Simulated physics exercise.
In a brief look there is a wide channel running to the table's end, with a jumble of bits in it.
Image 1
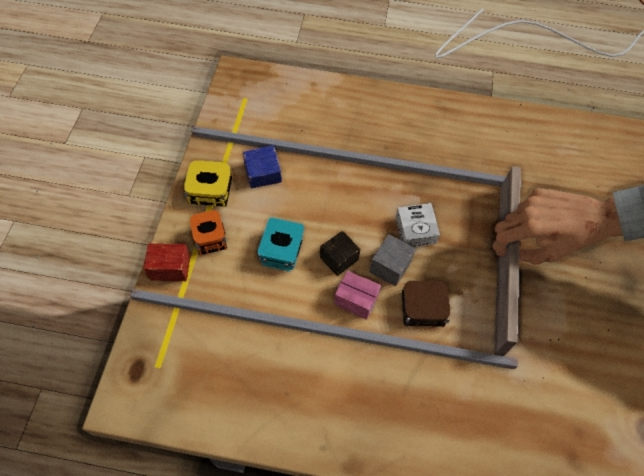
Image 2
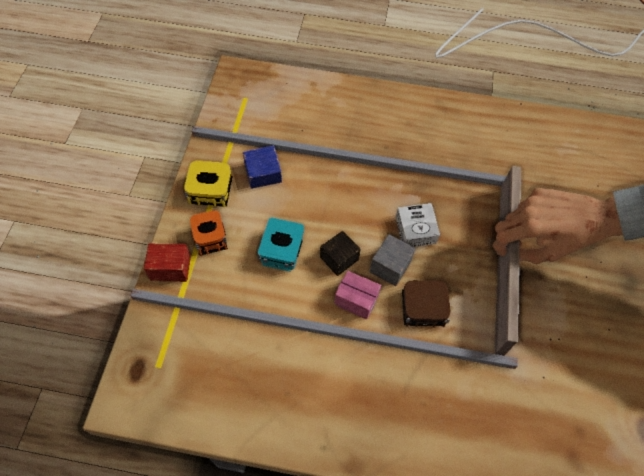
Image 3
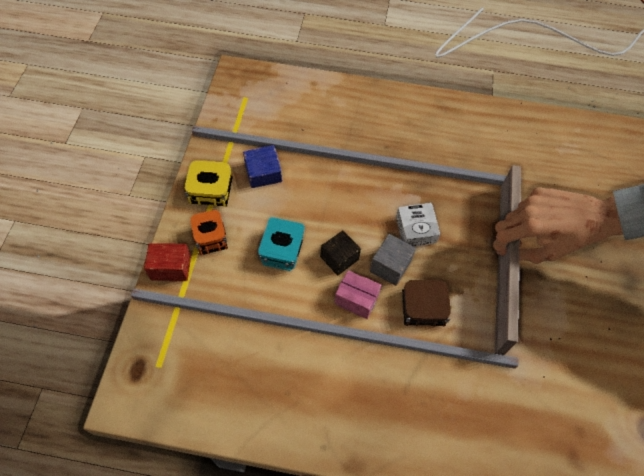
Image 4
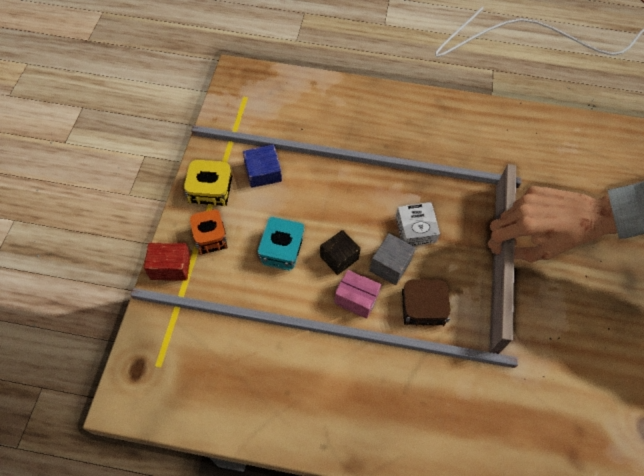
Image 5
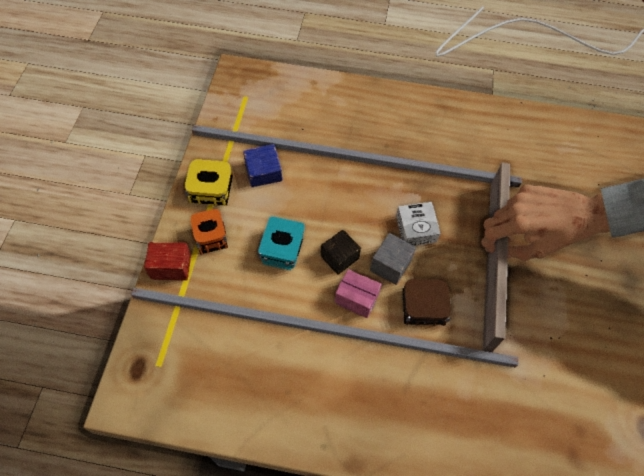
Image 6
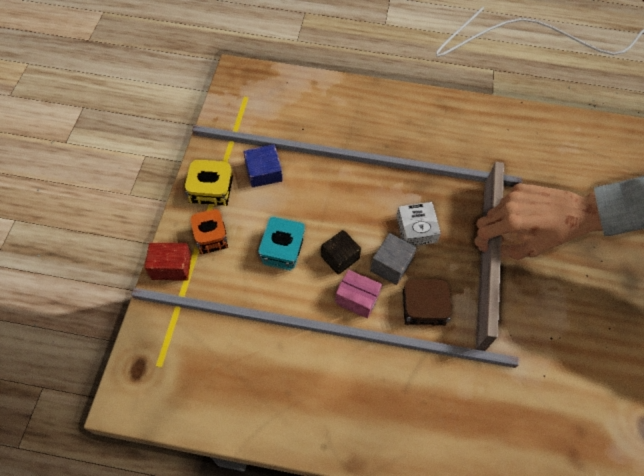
On a wooden board lying on a plank floor, seen from above at a slant, two grey rails form a wide channel crossed near its left end by a yellow line. Red, orange, yellow and blue blocks sit near the line, with turquoise, black, pink, grey, white and brown ones to the right. A hand slides an upright board slightly left between the rails, while the blocks and camera stay still.
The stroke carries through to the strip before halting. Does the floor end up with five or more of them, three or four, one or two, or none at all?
The floor ends up with five or more.
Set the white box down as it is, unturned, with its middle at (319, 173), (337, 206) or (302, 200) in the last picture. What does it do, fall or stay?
Try one it is not knocked off; try two it is not knocked off; try three it is not knocked off.
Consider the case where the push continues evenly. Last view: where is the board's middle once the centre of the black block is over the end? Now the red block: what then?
With the black block it sits around (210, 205), with the red block around (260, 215).
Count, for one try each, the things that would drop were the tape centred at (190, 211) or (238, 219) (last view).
6 and 2 down on the floor.
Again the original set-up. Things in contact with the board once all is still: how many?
The count in contact is 4.
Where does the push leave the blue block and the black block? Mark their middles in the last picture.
Blue block: About (210, 152); black block: About (159, 212).
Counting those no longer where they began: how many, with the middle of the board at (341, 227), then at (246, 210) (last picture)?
The first count is 6, and then it's 10.
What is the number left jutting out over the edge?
The number is 1.
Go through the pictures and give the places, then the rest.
Red block (168, 263); yellow case (209, 184); orange case (209, 233); board (508, 257); tape (207, 215), in the first picture.
Yellow case (209, 184); pink box (357, 295), in the second picture.
Orange case (209, 232); board (509, 256), in the third picture.
Red block (168, 262); turquoise case (282, 244), in the fourth picture.
Yellow case (210, 183); brown case (426, 303), in the fifth picture.
Red block (169, 262); yellow case (210, 183); orange case (210, 232); board (490, 252); tape (208, 214), in the sixth picture.
Soon after, none off yet; red block at rest near (169, 262); yellow case at rest near (210, 183); orange case at rest near (210, 232).
Then, none off yet; red block at rest near (169, 262); yellow case at rest near (210, 183); orange case moving near (205, 231).
Further on, none off yet; red block moved about its own width near (133, 263); yellow case moving near (206, 182); orange case tipped well over near (135, 232).
At rest, the number that fall off is five or more; fallen, pink box, turquoise case, orange case, yellow case and red block.
